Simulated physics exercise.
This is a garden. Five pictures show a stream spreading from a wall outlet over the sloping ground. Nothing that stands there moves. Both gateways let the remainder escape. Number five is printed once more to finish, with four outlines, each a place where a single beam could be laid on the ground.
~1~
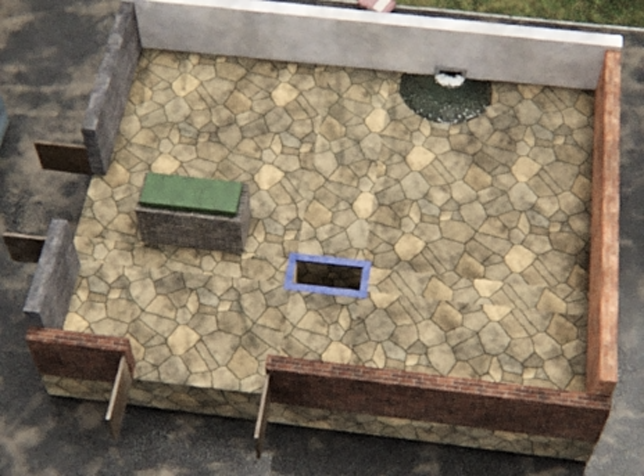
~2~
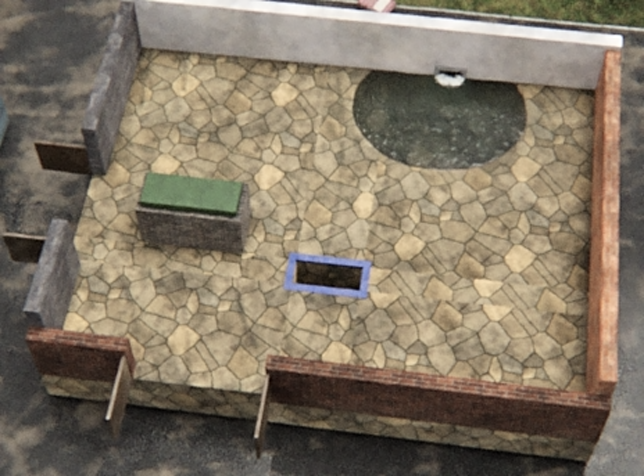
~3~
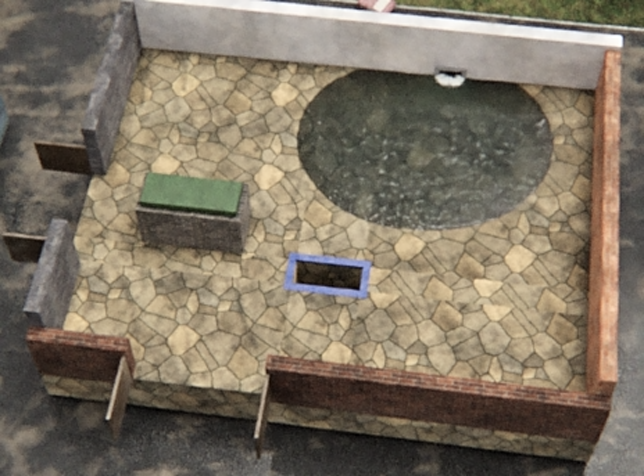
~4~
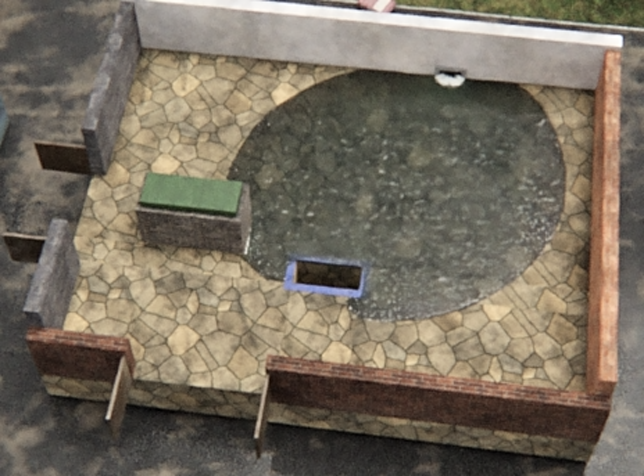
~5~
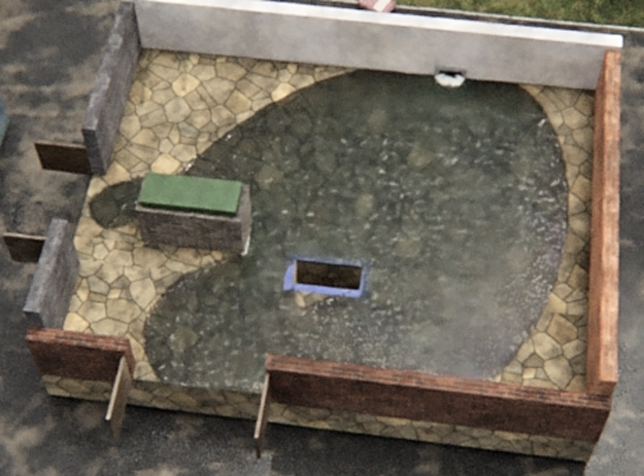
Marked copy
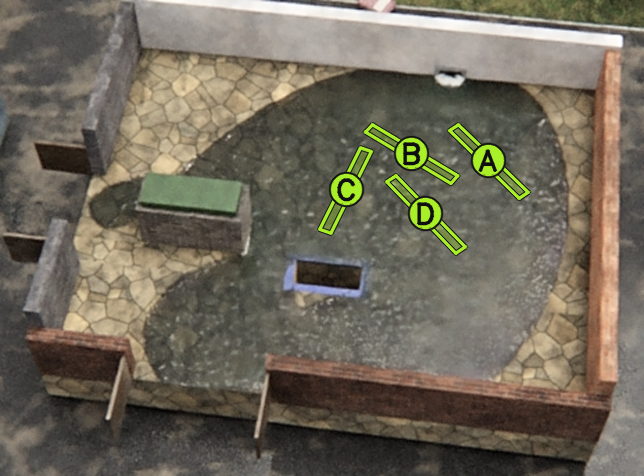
A walled stone-paved yard slowly flooded as dark water spread from an outlet in the back wall, reaching the blue-framed opening in the ground, then stretching past the green-topped block toward the left side.
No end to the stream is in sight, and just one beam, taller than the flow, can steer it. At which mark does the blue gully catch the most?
C.
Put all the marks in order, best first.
C, A, D, B.
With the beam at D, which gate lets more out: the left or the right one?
The right gate.
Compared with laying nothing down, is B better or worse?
Spot B is worse.
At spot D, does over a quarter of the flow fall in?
No.
In lime, A from (454, 127) to (523, 195); B from (369, 128) to (454, 179); C from (325, 231) to (365, 149); D from (391, 178) to (460, 250).
With A, about 22 % of the stream goes into the blue gully, about 77 % out by the gates.
With B, about 4 % of the stream goes into the blue gully, about 95 % out by the gates.
With C, about 30 % of the stream goes into the blue gully, about 69 % out by the gates.
With D, about 12 % of the stream goes into the blue gully, about 87 % out by the gates.
